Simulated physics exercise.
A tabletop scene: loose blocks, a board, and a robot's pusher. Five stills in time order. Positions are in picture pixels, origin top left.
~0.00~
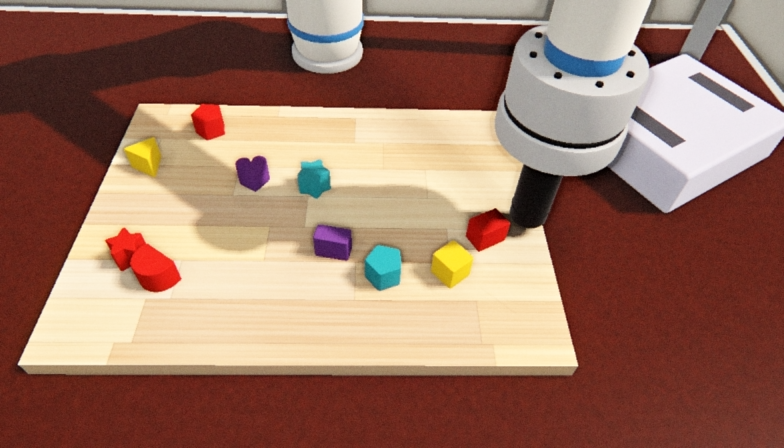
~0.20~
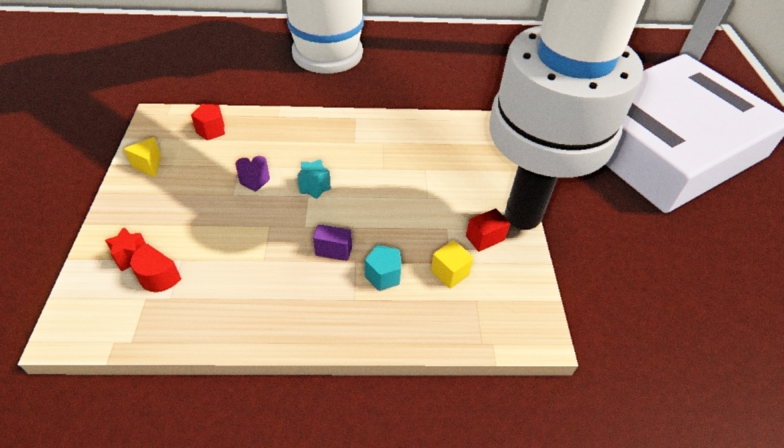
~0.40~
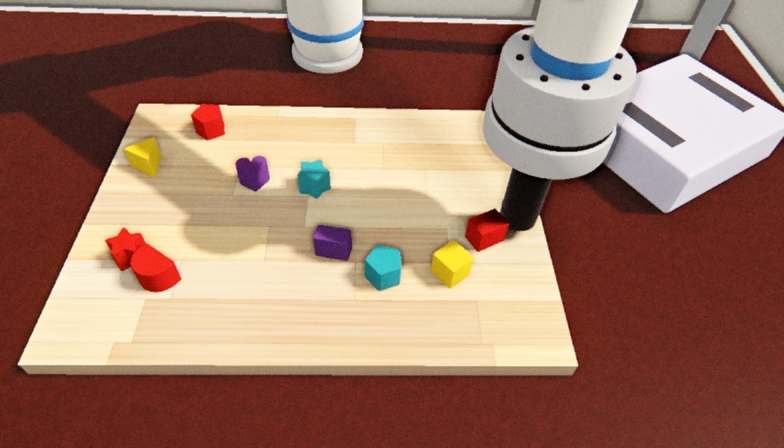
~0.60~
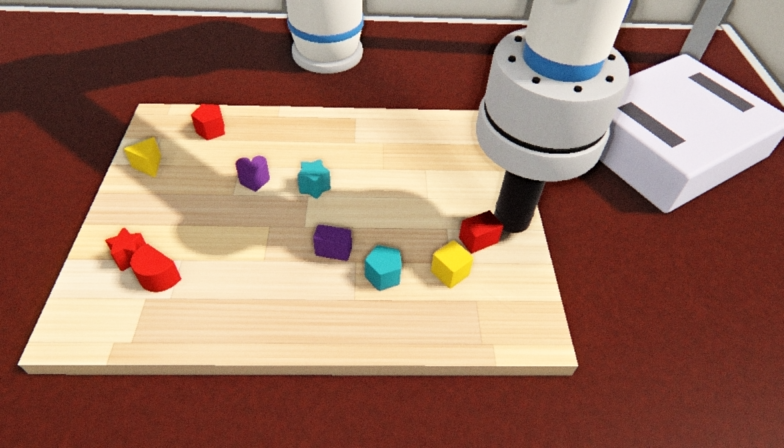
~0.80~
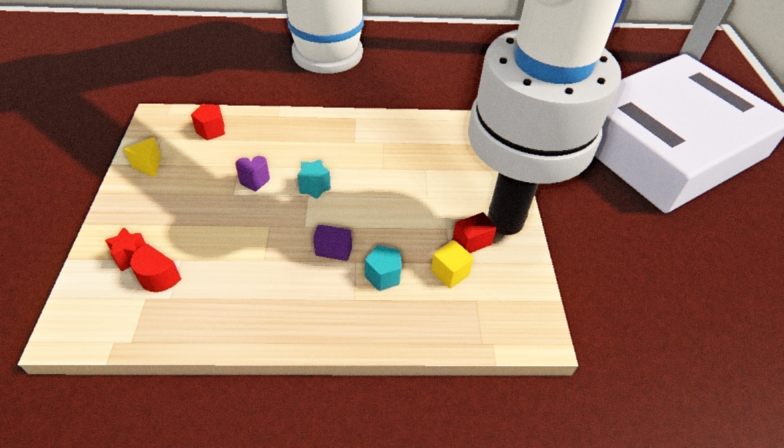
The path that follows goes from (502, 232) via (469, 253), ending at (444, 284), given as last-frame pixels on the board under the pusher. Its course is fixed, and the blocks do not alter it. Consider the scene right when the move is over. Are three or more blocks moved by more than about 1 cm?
In short: No.
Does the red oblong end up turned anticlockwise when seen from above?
Going by the path, no.
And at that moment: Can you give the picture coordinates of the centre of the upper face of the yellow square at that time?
It is going to be at (417, 282).
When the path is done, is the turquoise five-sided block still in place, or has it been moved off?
Left where it is.
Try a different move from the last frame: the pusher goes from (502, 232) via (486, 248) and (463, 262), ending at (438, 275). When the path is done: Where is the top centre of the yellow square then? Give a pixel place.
The middle of its upper face should be somewhere near (416, 277).
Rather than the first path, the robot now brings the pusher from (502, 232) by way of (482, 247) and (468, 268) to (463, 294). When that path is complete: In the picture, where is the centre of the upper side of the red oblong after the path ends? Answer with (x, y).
It is at (438, 235).
The first path, step by step. One third of the way, pusher (481, 236); yellow square (448, 258), turned 30° anticlockwise; red oblong (448, 233), turned 25° clockwise.
Two thirds of the way, pusher (462, 253); yellow square (438, 266), turned 25° anticlockwise; red oblong (427, 236), turned 50° clockwise.
At the end, pusher (445, 275); turquoise five-sided block still; yellow square (417, 282); red oblong (424, 237), turned 60° clockwise.
